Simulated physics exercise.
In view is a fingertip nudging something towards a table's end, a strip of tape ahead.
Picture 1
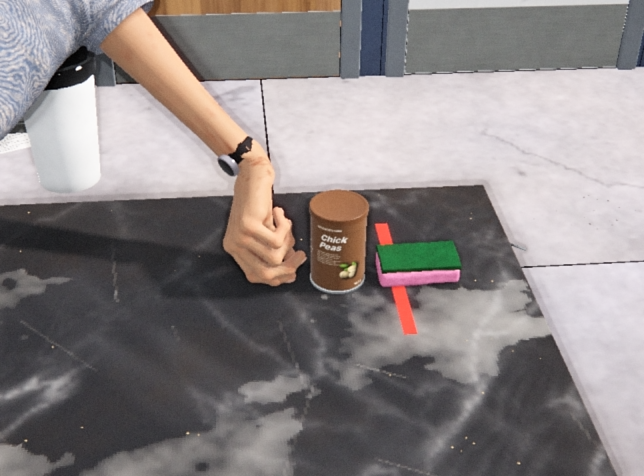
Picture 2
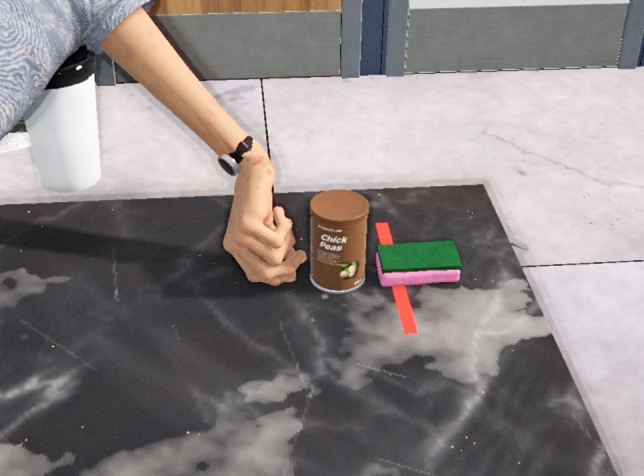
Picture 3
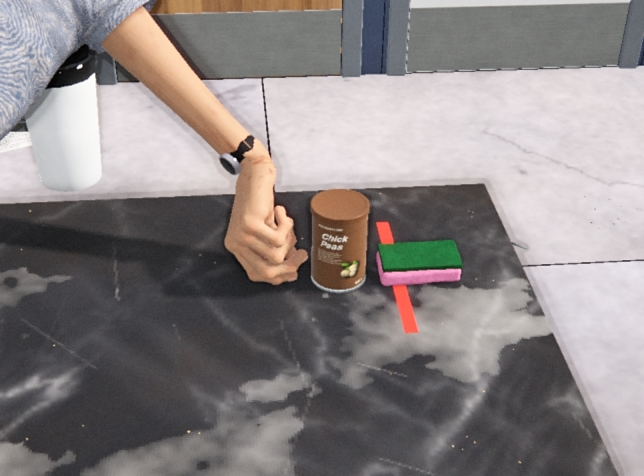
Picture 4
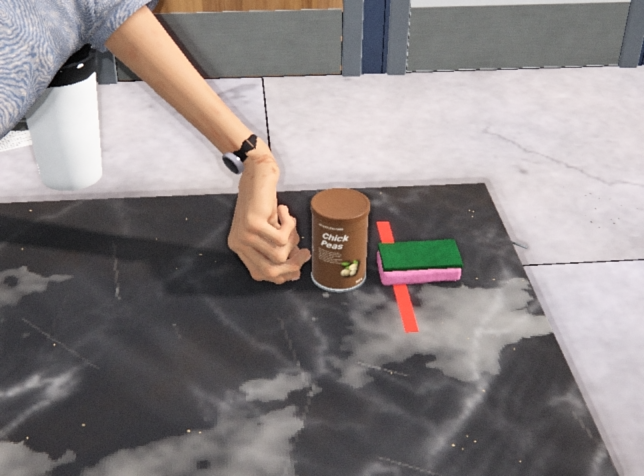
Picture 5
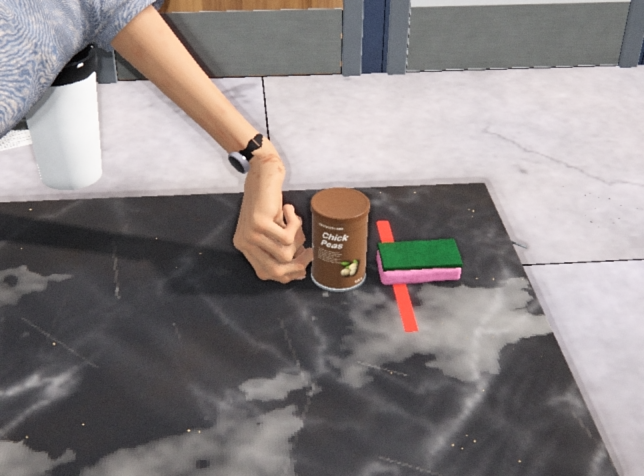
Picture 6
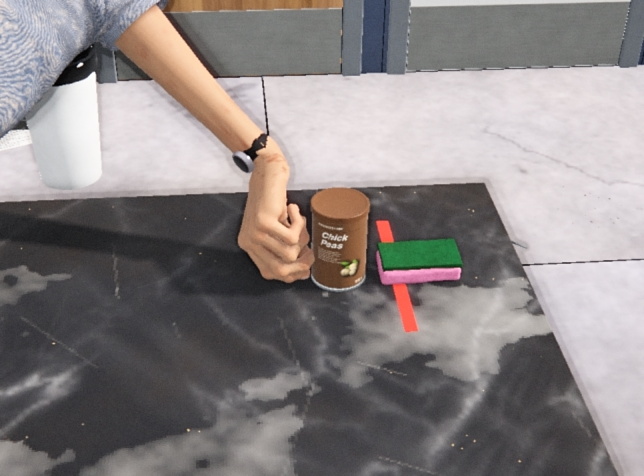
A brown tin labelled "Chick Peas" stands upright on a black marbled surface with pale patches, seen from above at an angle in a light-tiled room. Beside it on the right, a green-topped pink sponge lies across a red strip, while a white cup with a dark lid stands behind at left. A loosely curled hand wearing a dark wristband edges slightly right towards the tin, which barely shifts, while the camera stays still.
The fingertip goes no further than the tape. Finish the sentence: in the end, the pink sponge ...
In the end, the pink sponge is still on the table.
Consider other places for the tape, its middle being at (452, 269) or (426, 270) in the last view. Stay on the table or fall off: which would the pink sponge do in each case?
The pink sponge ends the first try lost over the side and the second lost over the side.
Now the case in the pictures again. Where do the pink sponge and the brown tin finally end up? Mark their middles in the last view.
Final spots: Pink sponge at (497, 258), brown tin at (433, 236).
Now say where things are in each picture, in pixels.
In the first frame, pink sponge (417, 264); brown tin (338, 242).
In the second frame, pink sponge (418, 264); brown tin (339, 242).
In the third frame, pink sponge (419, 263); brown tin (340, 241).
In the fourth frame, pink sponge (419, 263); brown tin (340, 240).
In the fifth frame, pink sponge (419, 262); brown tin (340, 240).
In the sixth frame, pink sponge (419, 262); brown tin (340, 240).
Then, 0.56 s after the last picture, pink sponge moved a little near (443, 260).
Then, 1.00 s after the last picture, pink sponge moved about its own width near (475, 259).
Then, 1.44 s after the last picture, pink sponge moved about its own width near (497, 258).
At rest, the pink sponge stays on the table, near (497, 258).
